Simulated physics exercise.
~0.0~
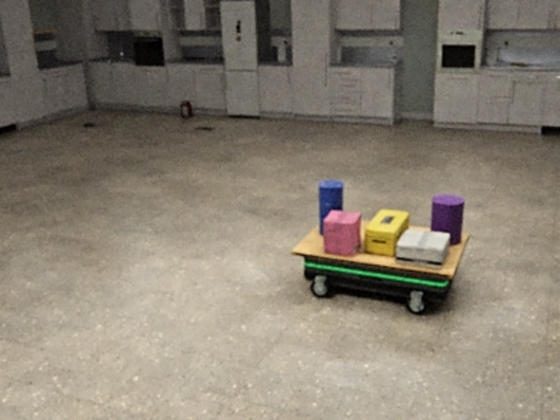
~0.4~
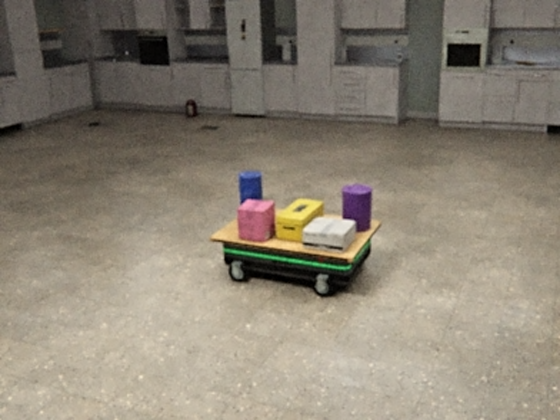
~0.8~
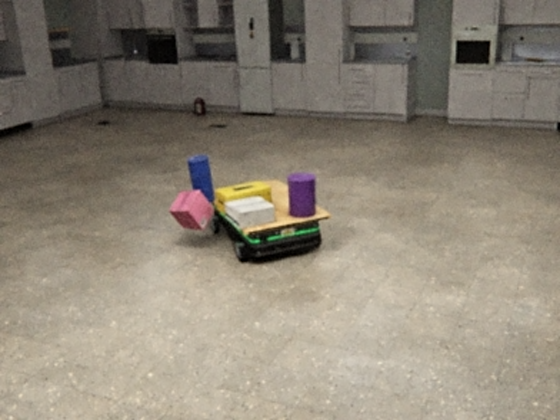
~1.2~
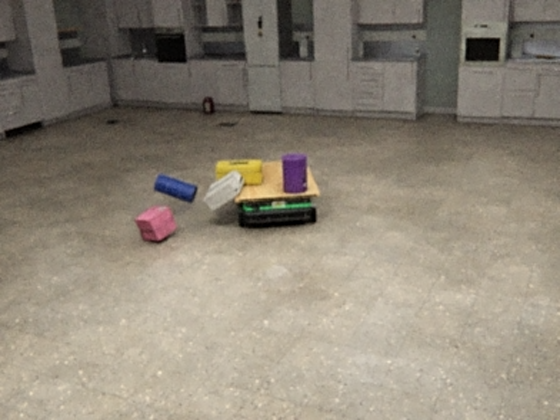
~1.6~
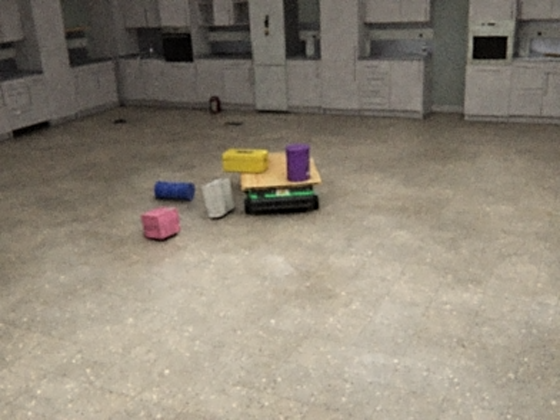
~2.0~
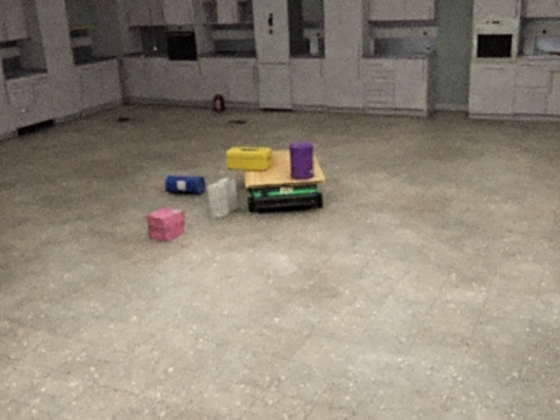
In this clip, a low wheeled cart carrying five objects rolls left and turns away across a room; the pink parcel and blue canister fall off, then the white parcel, and the cart stops with the yellow toolbox and upright purple pail still aboard.
